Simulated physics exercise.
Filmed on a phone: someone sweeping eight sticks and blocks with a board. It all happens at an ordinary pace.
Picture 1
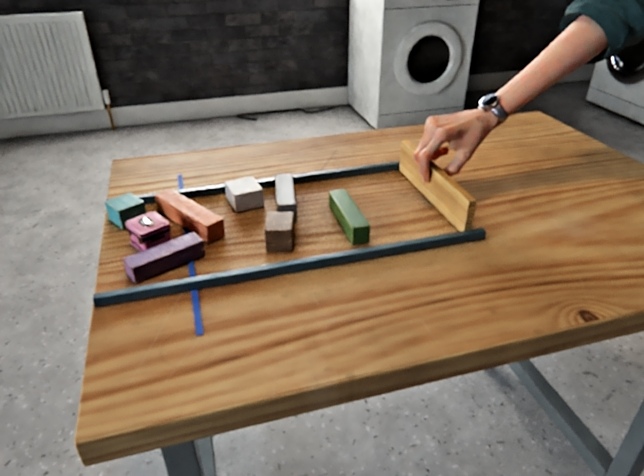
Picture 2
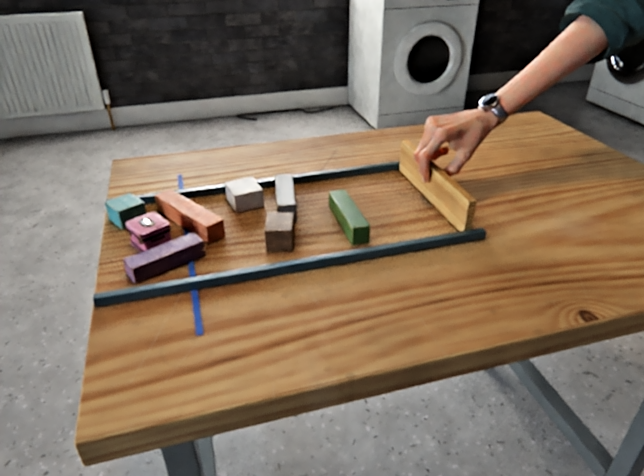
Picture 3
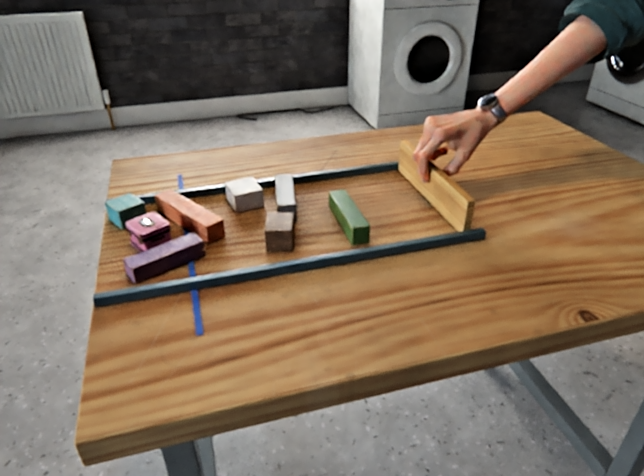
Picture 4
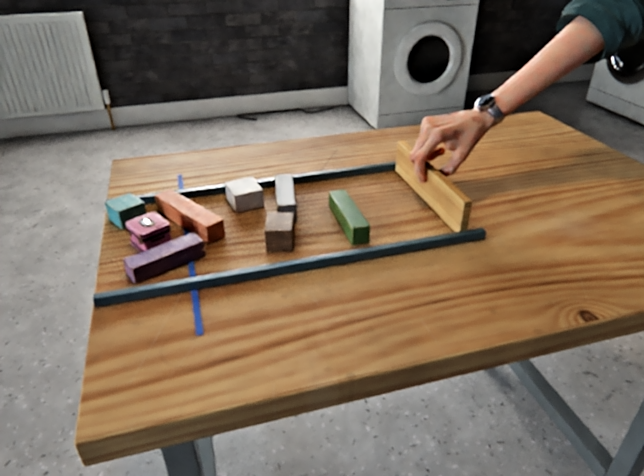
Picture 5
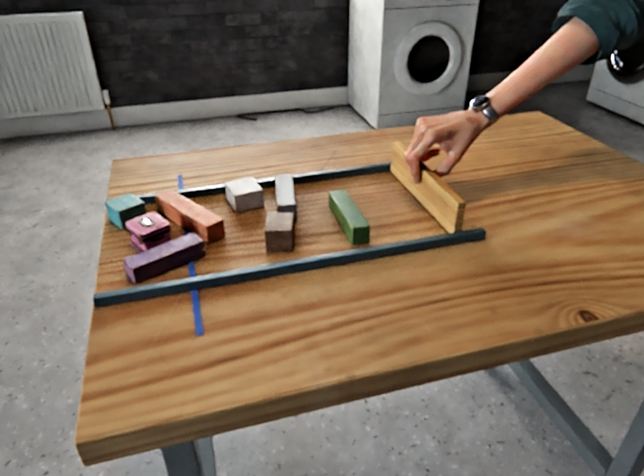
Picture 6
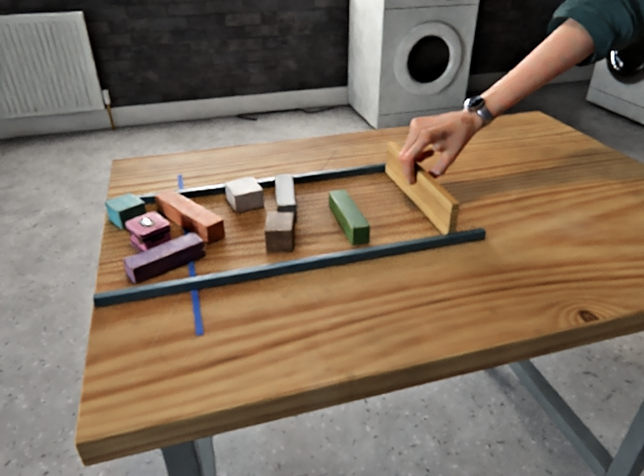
A hand slides a wooden board slightly left along the table while the colourful blocks stay still.
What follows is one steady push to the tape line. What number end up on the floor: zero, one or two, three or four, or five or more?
Outcome: The number that fall off is one or two.
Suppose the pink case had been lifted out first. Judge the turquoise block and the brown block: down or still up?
The turquoise block tumbles off; the brown block survives.
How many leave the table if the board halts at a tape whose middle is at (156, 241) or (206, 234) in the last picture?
In that order 4 and 0.
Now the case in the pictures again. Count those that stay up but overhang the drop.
The number is 3.
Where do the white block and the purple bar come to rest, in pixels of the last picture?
About (143, 205), and the other about (103, 274).
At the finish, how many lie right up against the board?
That makes 2.
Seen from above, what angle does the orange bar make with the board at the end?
Roughly 20° out of line.
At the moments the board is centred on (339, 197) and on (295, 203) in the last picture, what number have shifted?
At the one place 1, at the other 4.
Soon after, none off yet; turquoise block at rest near (127, 211); pink case at rest near (150, 233); purple bar at rest near (166, 257).
At rest, the number that fall off is one or two; fallen, turquoise block.
